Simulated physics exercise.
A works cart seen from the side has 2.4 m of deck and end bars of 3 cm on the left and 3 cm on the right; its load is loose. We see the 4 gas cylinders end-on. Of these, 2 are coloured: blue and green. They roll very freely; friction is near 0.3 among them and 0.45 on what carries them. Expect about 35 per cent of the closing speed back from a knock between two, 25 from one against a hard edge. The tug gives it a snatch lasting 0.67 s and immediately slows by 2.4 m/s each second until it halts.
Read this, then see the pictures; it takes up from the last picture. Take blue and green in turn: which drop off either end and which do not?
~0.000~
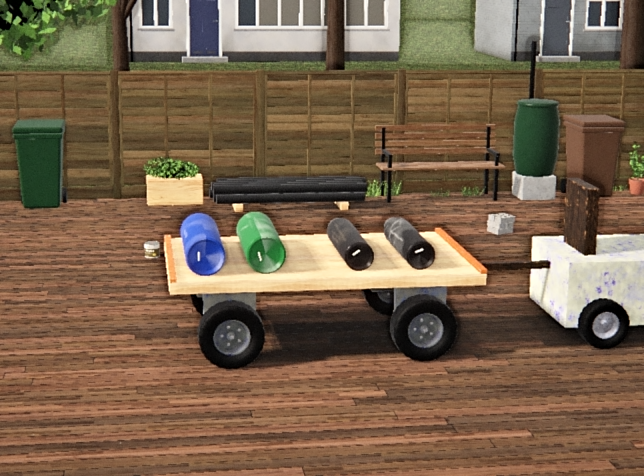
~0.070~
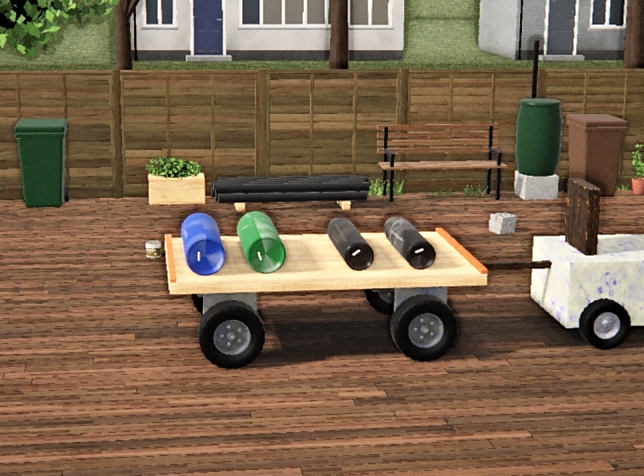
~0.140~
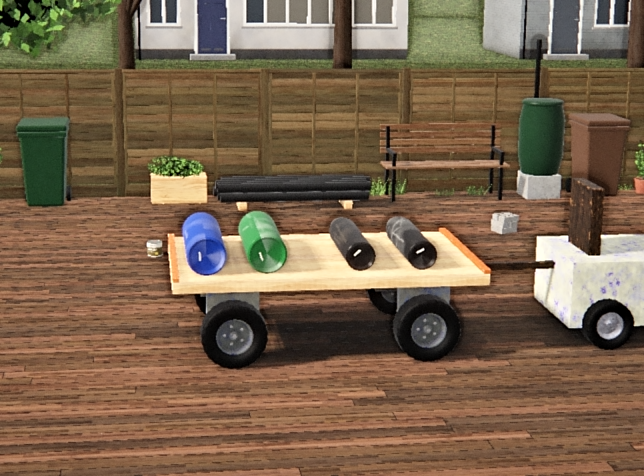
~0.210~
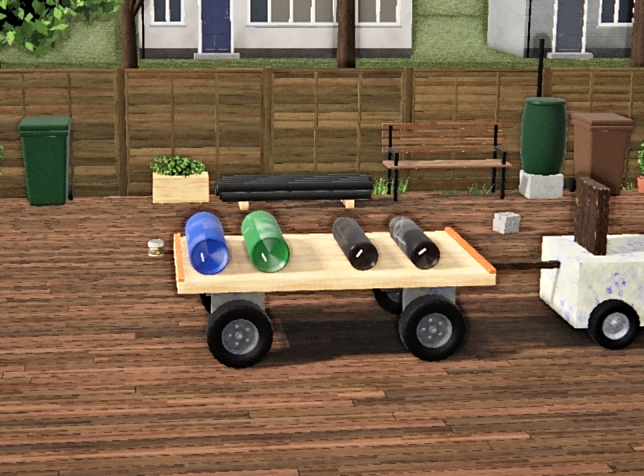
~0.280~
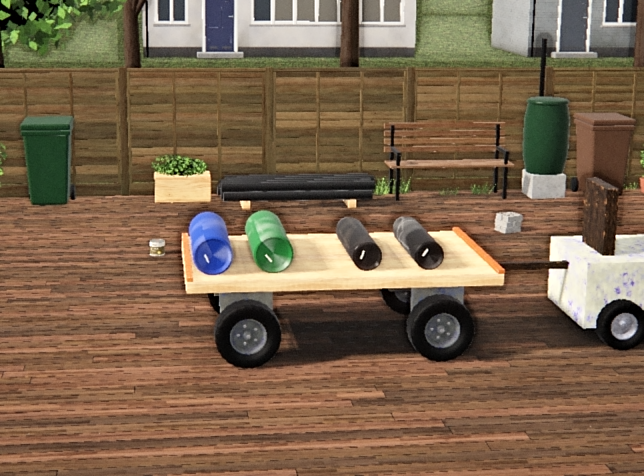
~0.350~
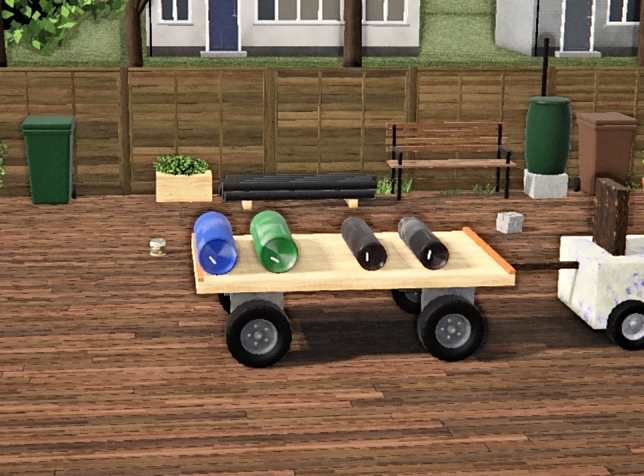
Outcome: I expect blue cylinder to part from the cart; I expect green to part from the cart.
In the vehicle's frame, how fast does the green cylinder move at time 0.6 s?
Near 1.5 m/s at that time.
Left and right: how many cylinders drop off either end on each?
Tally: Left 2 / right 0.
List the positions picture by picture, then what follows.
In the first picture, blue at (205, 257), green at (266, 255); right bar at (484, 272); cart at rest; 4 of the 4 make up the bottom layer on the deck.
In the second picture, blue at (205, 257), green at (266, 255); right bar at (484, 272); cart moving right at 0.2 m/s.
In the third picture, blue at (207, 256), green at (268, 255); right bar at (487, 272); cart moving right at 0.5 m/s.
In the fourth picture, blue at (209, 256), green at (270, 255); right bar at (493, 272); cart moving right at 0.8 m/s.
In the fifth picture, blue at (213, 256), green at (274, 255); right bar at (501, 272); cart moving right at 1.1 m/s.
In the sixth picture, blue at (218, 256), green at (279, 255); right bar at (512, 272); cart moving right at 1.4 m/s.
After 0.6 s, blue is over the left bar and falling; green is on the deck, 30 cm from the left bar, rolling left along the cart; 1 of 4 is off.
After 0.7 s, blue is over the left bar and falling; green is on the deck, 15 cm from the left bar, rolling left along the cart; 1 of 4 is off.
After 0.9 s, blue is over the left bar and falling; green is on the deck, 5 cm from the left bar, rolling left along the cart; 1 of 4 is off.
After 1.1 s, blue is over the left bar and down; green is over the left bar and falling; 2 of 4 are off.
At rest (5.1 s), blue is over the left bar and down; green is over the left bar and down; 2 of 4 are off.
